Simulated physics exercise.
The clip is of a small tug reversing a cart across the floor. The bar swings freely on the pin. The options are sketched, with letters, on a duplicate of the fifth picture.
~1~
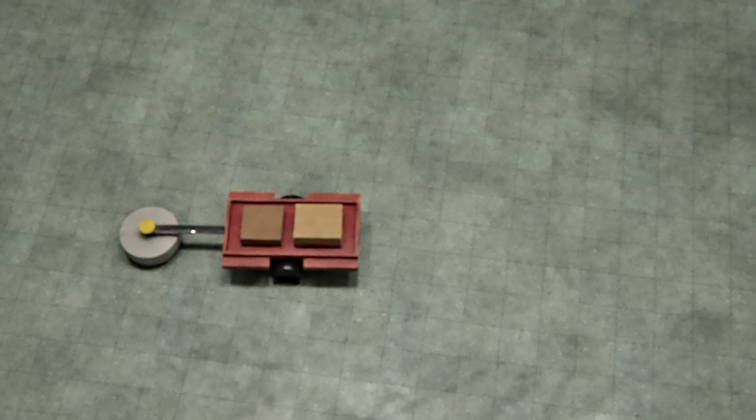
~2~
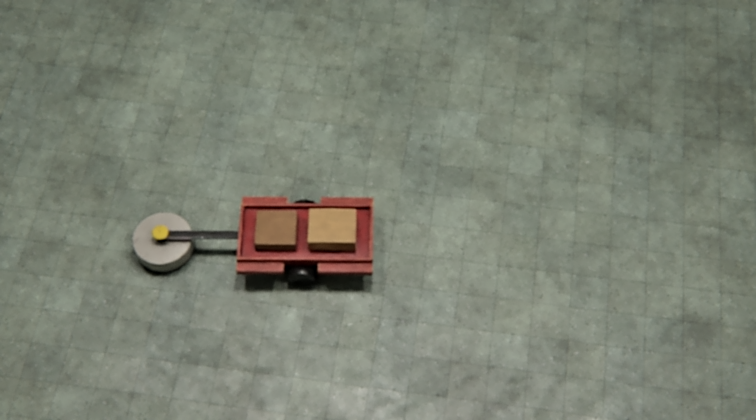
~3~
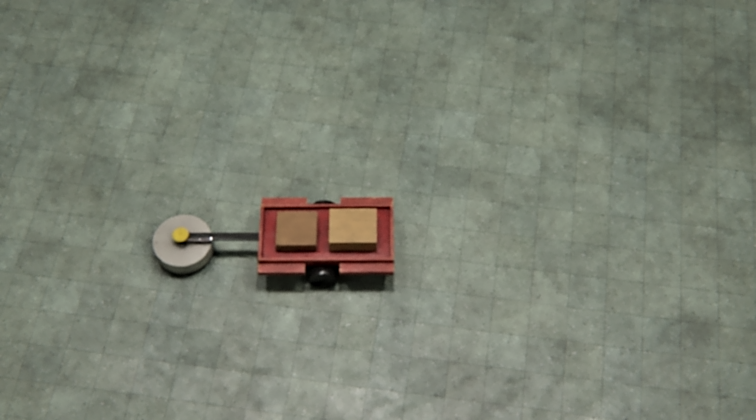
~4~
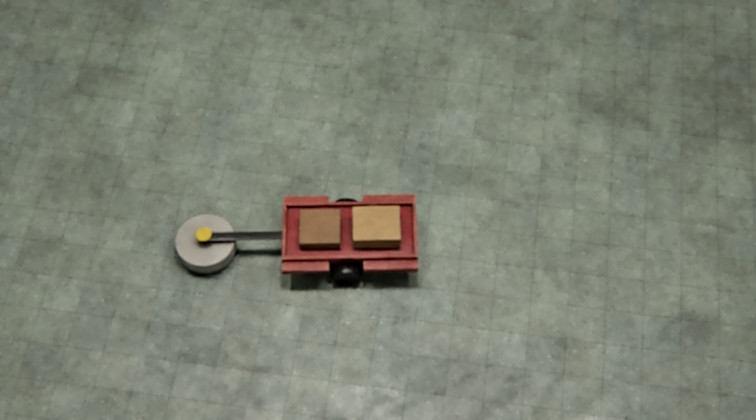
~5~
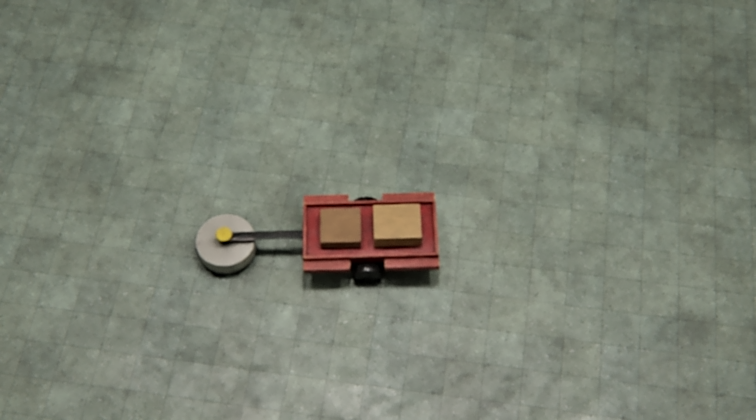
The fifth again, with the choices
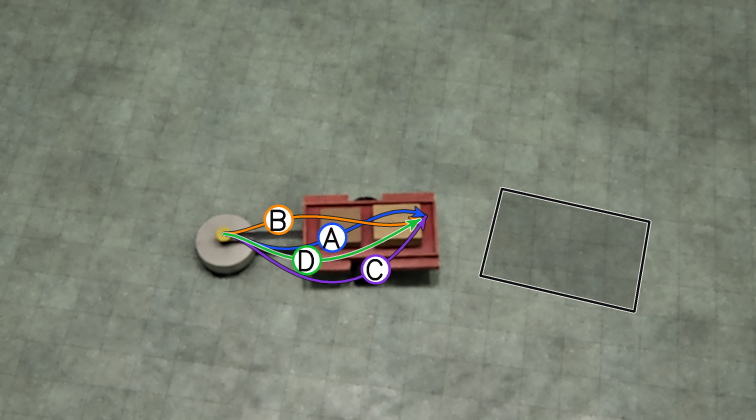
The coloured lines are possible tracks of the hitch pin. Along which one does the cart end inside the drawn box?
B is the one.
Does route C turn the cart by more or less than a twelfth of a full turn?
It turns more than that.
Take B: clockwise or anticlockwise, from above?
It turns clockwise.
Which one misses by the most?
C is the worst.
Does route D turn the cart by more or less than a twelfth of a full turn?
Less.
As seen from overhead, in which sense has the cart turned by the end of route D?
Anticlockwise.
On the marked copy, A from (224, 234) via (332, 238) to (426, 216); B from (224, 234) via (324, 217) to (423, 218); C from (224, 234) via (332, 282) to (426, 216); D from (224, 234) via (330, 259) to (420, 220); the bay at (566, 248).
With B. Early on, robot (295, 225), cart (438, 233).
Further on, robot (364, 231), cart (509, 242).
At the end, robot (425, 224), cart (569, 252); the cart stands in the bay.
As for the rest, A leaves the cart at (570, 210), out of the bay; C leaves the cart at (533, 142), out of the bay; D leaves the cart at (560, 178), out of the bay.
